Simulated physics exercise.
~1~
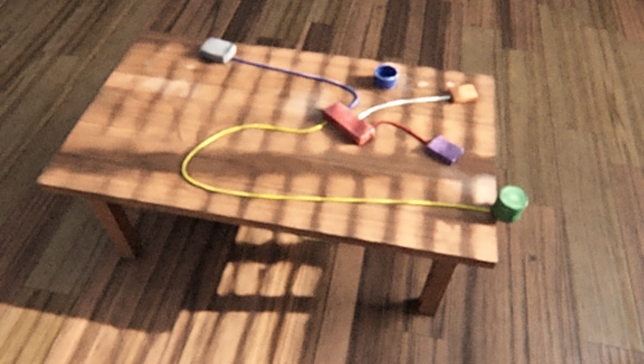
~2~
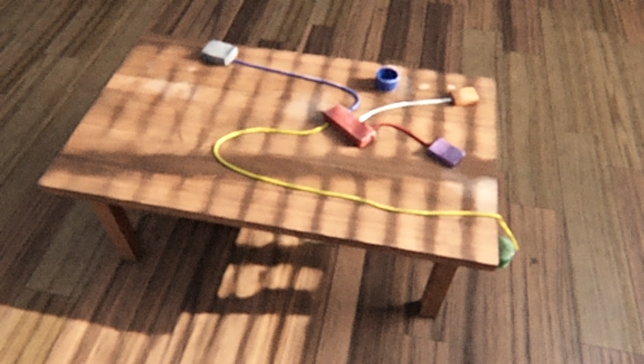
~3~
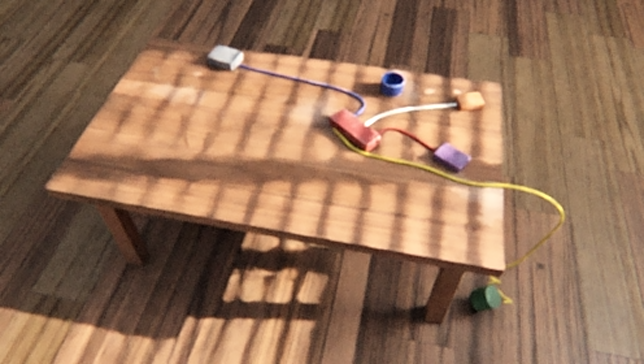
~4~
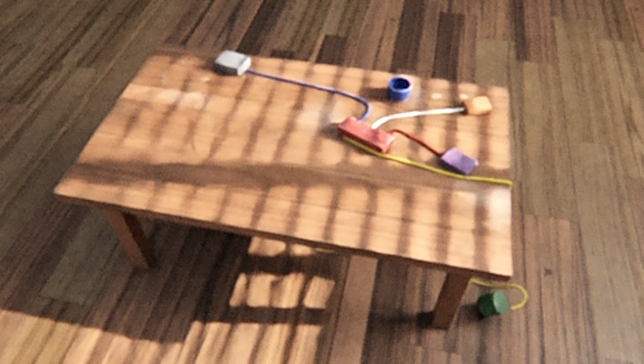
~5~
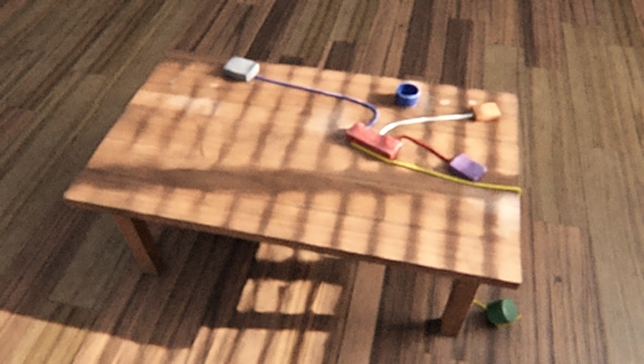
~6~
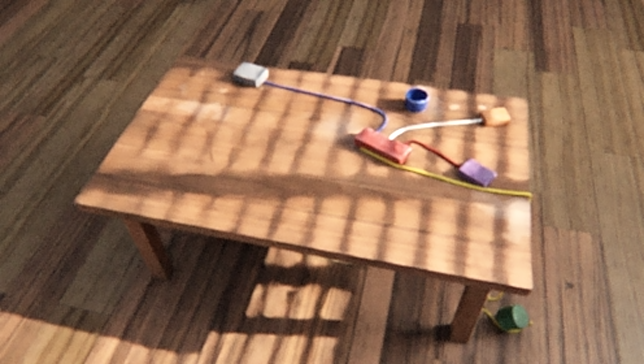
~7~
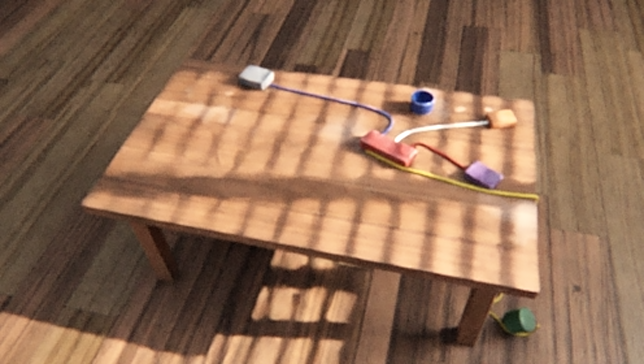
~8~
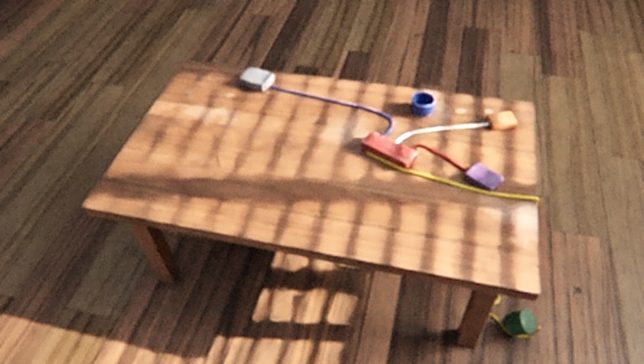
Wooden table with corded devices on a red strip, the green cylinder dropping off the right edge and hanging beside the leg.
